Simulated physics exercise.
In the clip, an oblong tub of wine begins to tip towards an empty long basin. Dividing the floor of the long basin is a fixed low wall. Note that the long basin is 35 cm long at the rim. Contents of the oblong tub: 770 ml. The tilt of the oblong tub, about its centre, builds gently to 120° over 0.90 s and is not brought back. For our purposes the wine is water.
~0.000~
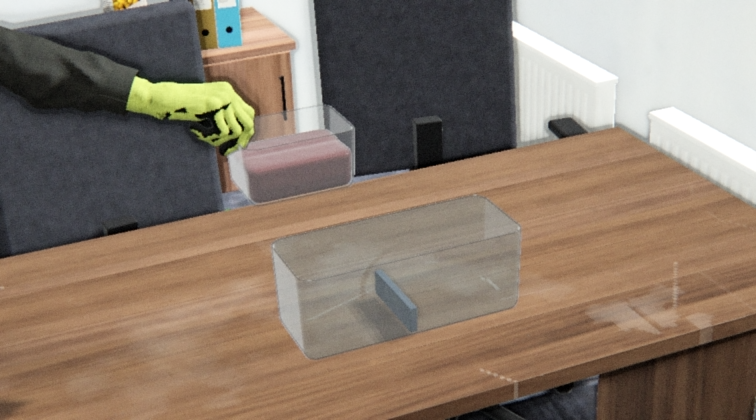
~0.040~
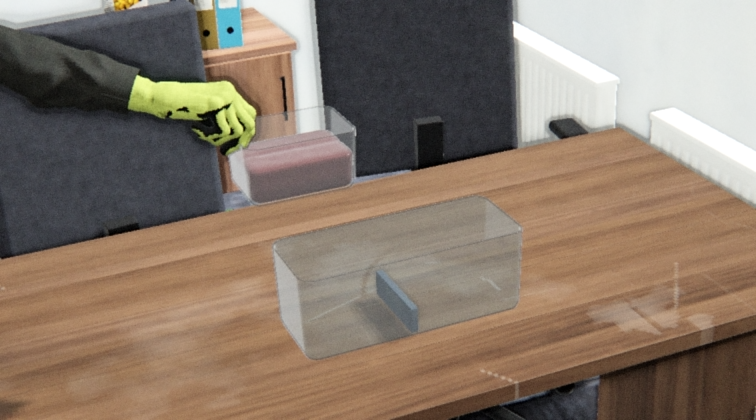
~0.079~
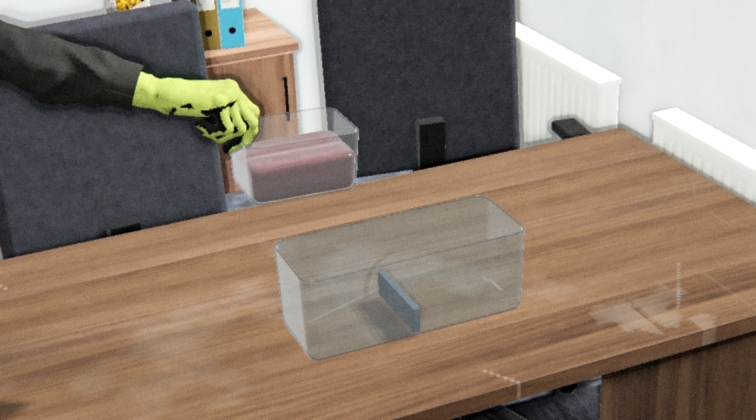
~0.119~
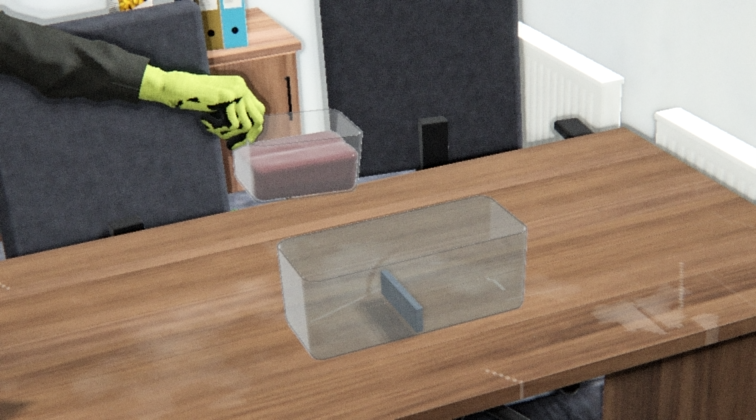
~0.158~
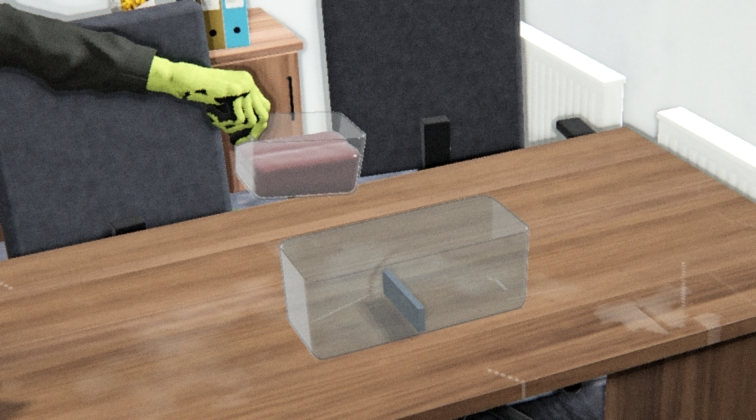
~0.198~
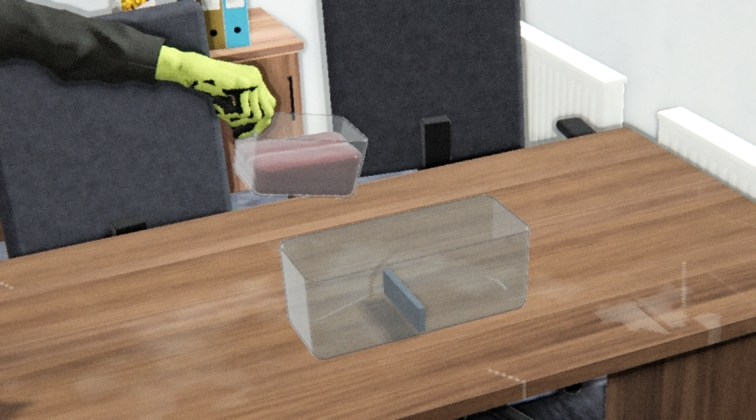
Gloved hand beside a clear oblong tub of reddish wine tilting gently down to the right, behind an empty long basin on a wooden desk.
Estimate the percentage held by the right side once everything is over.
I would say 38 per cent.
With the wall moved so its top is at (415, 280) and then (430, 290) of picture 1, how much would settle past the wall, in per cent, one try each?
In order, 5 and 20 per cent.
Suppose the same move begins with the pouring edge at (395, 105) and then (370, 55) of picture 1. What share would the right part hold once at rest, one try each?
The first try gives around 75 percent, the second around 70 percent.
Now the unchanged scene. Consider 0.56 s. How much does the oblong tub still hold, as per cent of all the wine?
Close to 44 in a hundred.
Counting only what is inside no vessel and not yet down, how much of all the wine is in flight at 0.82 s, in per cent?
Near 8 percent.
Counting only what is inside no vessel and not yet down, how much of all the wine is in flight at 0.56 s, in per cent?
Some 46 % is the figure.
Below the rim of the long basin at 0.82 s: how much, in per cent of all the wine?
I'd say roughly 84 in a hundred of it.
After 0.56 s the tilt is 82° and 44 per cent is still to pour, 6 is left of the wall and 3 right of it.
After 0.82 s the tilt is 118° and 5 per cent is still to pour, 46 is left of the wall and 39 right of it.
After 1.10 s the tilt is 120° and 0 per cent is still to pour, 59 is left of the wall and 38 right of it.
After 1.40 s the tilt is 120° and 0 per cent is still to pour, 59 is left of the wall and 38 right of it.
In the end 59 per cent lies left of the wall, 38 right of it and 3 outside.
